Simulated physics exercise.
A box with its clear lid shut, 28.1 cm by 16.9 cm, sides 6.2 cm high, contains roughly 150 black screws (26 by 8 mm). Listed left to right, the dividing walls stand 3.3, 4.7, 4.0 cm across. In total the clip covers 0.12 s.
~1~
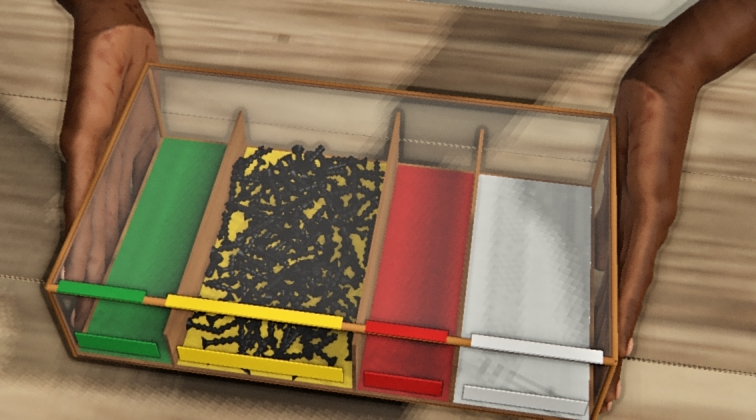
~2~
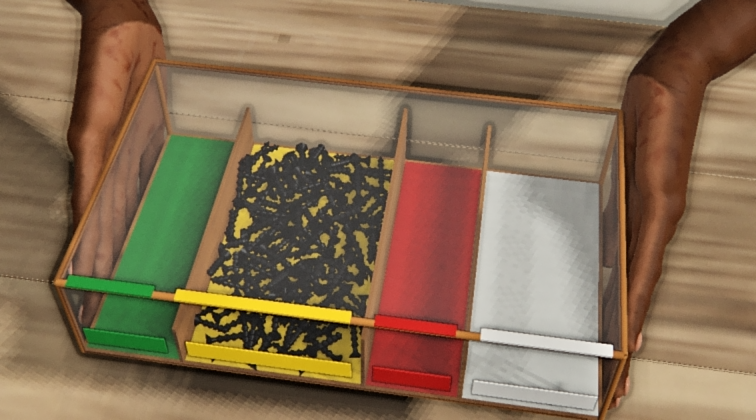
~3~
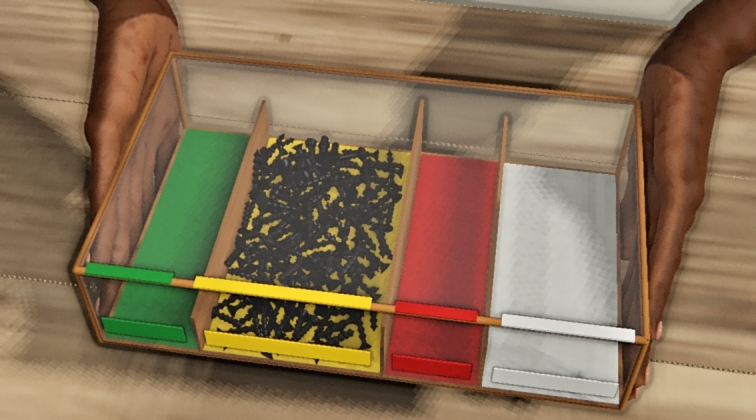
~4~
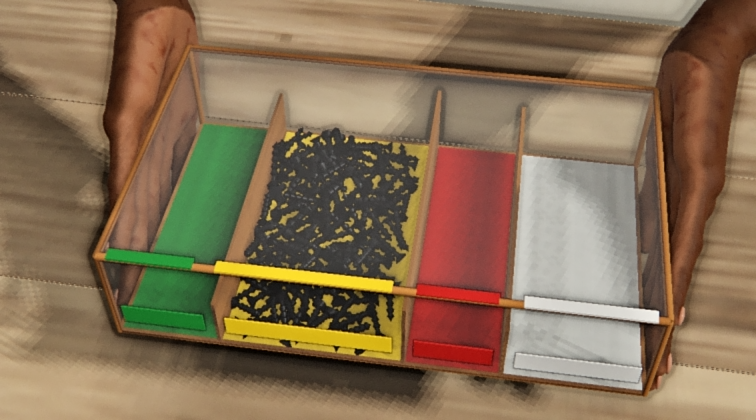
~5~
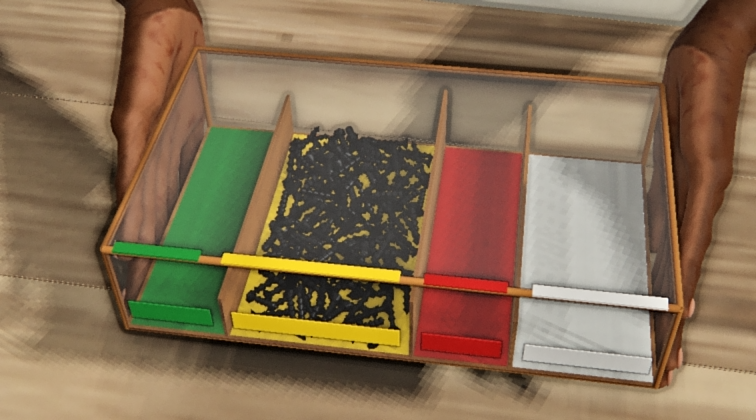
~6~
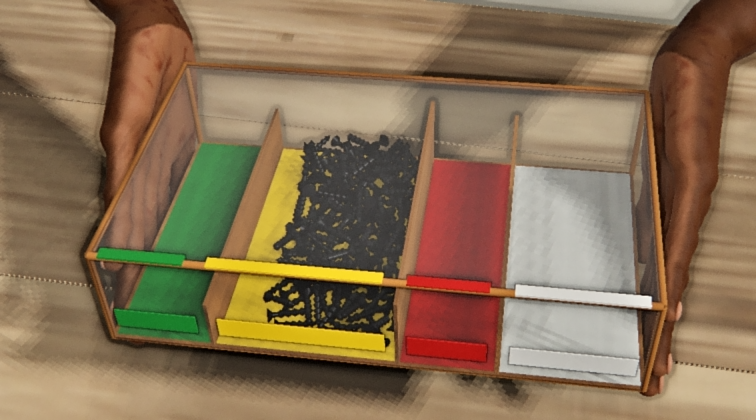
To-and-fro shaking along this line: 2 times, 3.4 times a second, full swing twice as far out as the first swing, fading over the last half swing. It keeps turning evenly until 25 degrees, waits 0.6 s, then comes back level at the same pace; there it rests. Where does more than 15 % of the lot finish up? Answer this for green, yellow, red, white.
Green: Not more; yellow: More; red: Not more; white: Not more.
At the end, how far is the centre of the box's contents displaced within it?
Net shift: Around 4.0 cm.
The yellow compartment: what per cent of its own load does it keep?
Roughly 90 percent.
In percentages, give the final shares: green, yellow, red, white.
Out of a hundred, green gets 5, yellow gets 90, red gets 5 and white gets 0.
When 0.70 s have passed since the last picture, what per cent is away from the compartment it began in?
Close to 10 in a hundred.
Then, 0.38 s after the last picture, tilt 25 degrees; yellow 95 %, red 5 %; middle of all pieces near (275, 247).
Then, 0.70 s after the last picture, tilt 25 degrees; green 5 %, yellow 90 %, red 5 %; middle of all pieces near (296, 228).
Then, 0.99 s after the last picture, tilt 9 degrees; green 5 %, yellow 90 %, red 5 %; middle of all pieces near (290, 201).
Then, 1.27 s after the last picture, tilt 0 degrees; green 5 %, yellow 90 %, red 5 %; middle of all pieces near (288, 188).
In the end, green 5 %, yellow 90 %, red 5 %, white 0 %.
